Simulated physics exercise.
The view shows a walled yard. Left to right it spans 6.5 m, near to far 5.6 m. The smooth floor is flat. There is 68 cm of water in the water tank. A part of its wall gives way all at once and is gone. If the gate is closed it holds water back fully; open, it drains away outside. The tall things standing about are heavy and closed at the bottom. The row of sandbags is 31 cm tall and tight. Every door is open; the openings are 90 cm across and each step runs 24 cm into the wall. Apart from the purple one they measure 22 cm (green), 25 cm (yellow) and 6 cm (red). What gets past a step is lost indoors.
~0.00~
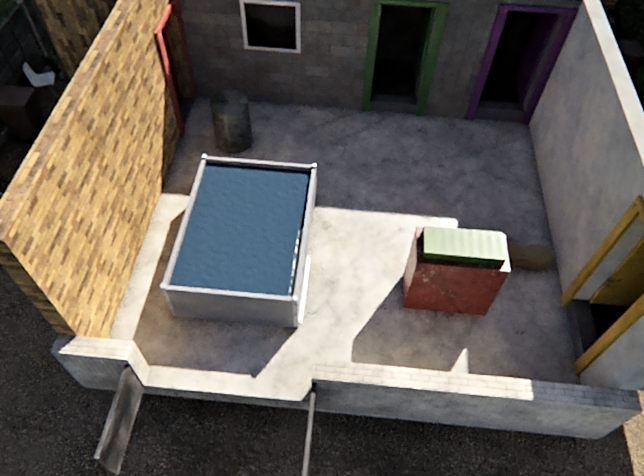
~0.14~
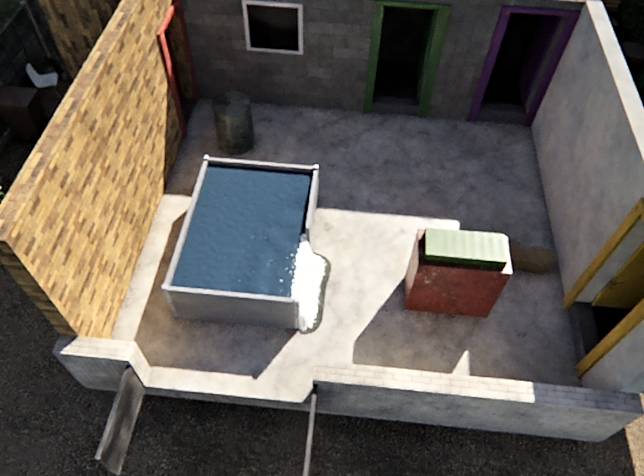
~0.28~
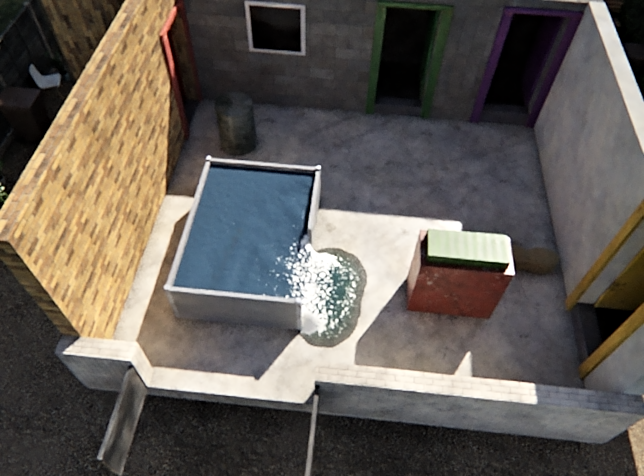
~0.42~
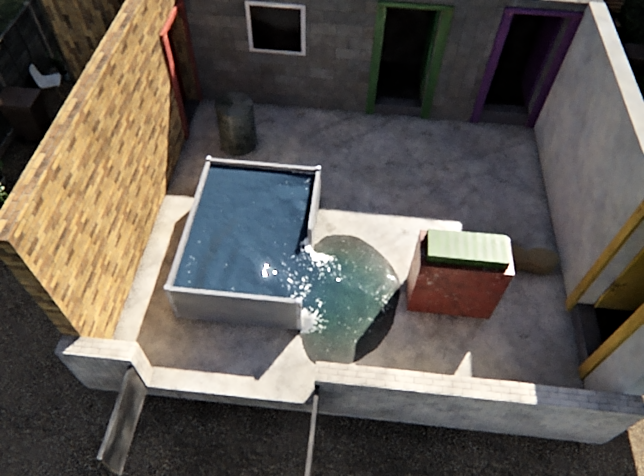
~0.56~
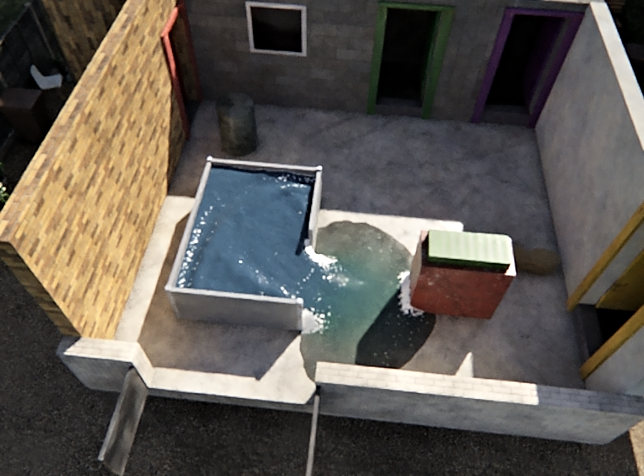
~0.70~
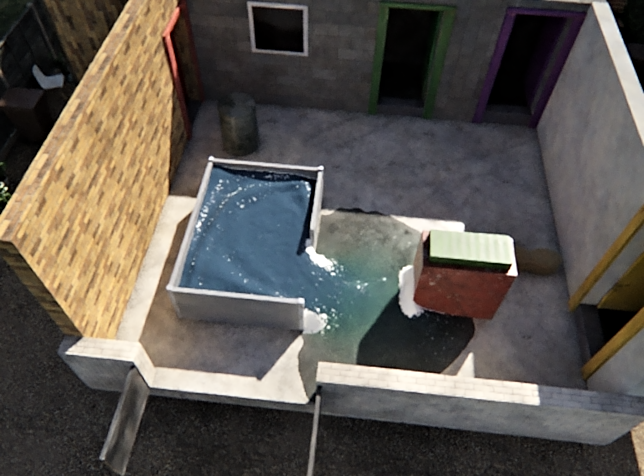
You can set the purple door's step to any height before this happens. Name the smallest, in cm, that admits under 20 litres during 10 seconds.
At least 13 cm or so.
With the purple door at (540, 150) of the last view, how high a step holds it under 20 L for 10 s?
Roughly 11.0 cm.
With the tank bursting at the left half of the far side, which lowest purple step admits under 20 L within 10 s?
About 13.0 cm.
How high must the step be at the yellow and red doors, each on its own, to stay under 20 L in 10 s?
Roughly 25 cm at yellow and 11.0 cm at red.
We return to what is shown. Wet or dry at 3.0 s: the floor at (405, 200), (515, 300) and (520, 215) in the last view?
In turn: Under water, under water, under water.
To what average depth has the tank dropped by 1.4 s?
Roughly 46 cm on average.
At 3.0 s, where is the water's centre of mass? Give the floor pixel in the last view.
Near (376, 274).
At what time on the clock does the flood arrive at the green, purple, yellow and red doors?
Green 3.0 s, purple 2.4 s, yellow 1.2 s, red 7.0 s.
After 1.4 s water covers 25 % of the floor, deepest (42 cm) near (401, 301); it has not reached the purple door.
After 3.0 s water covers 55 % of the floor, deepest (34 cm) near (588, 390); 15 cm at the purple door, 0 litres in over its 27 cm step.
After 10.0 s water covers 95 % of the floor, deepest (14 cm) near (593, 417); 5 cm at the purple door, 0 litres in over its 27 cm step.
At the purple door as built, the water arrived by 2.4 s and peaked near 20 cm at 4.2 s.
Run again over the same 10 s with other heights there, 37 litres in over 11 cm, 11 litres over 14.5 cm. The limit of 20 litres is kept from about 13 cm up.
